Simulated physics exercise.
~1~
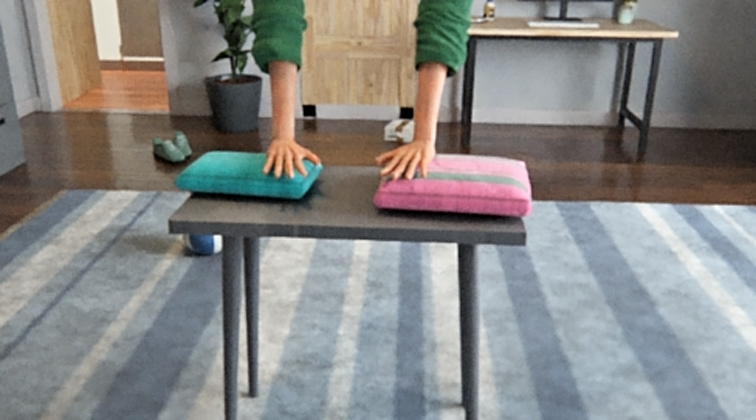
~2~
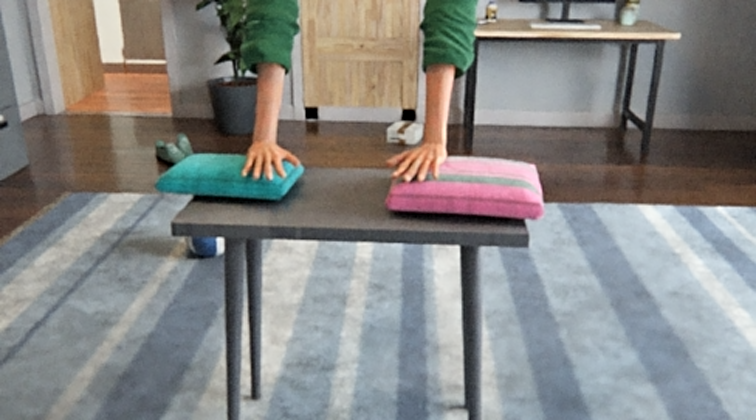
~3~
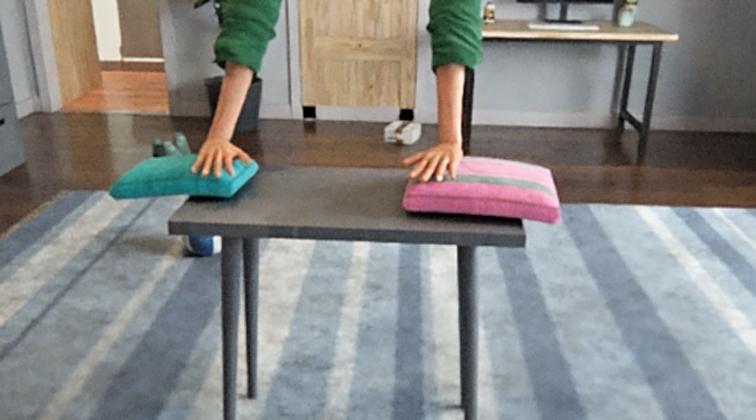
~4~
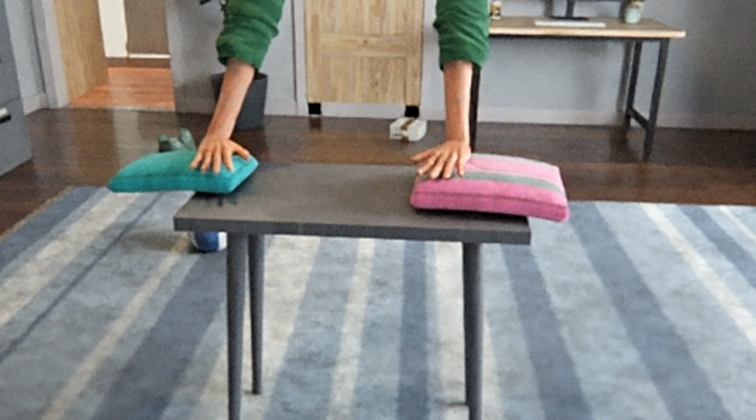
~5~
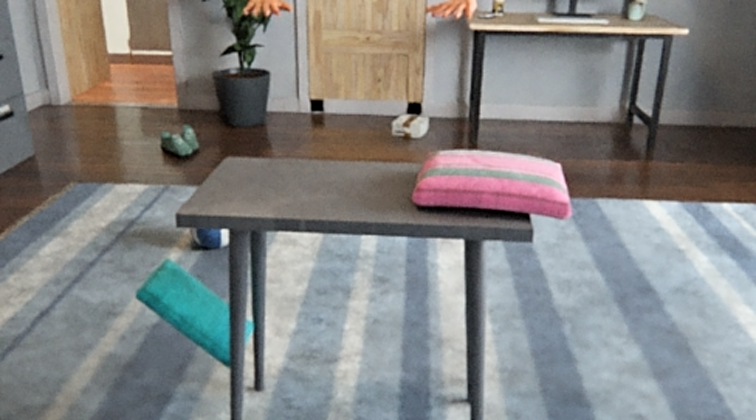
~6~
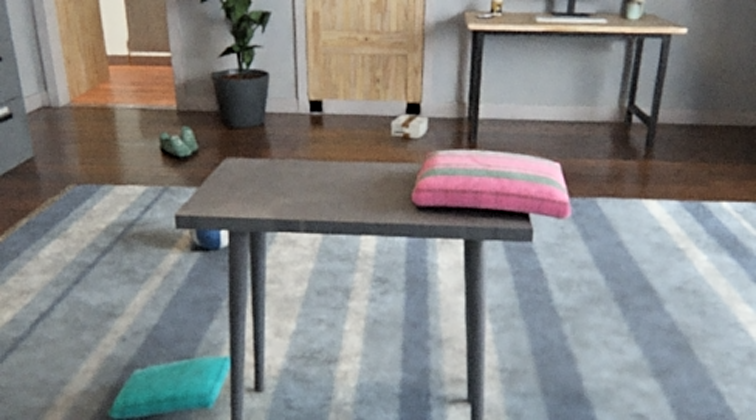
Hands slide a turquoise sack left and a pink cushion right; only the sack falls off.
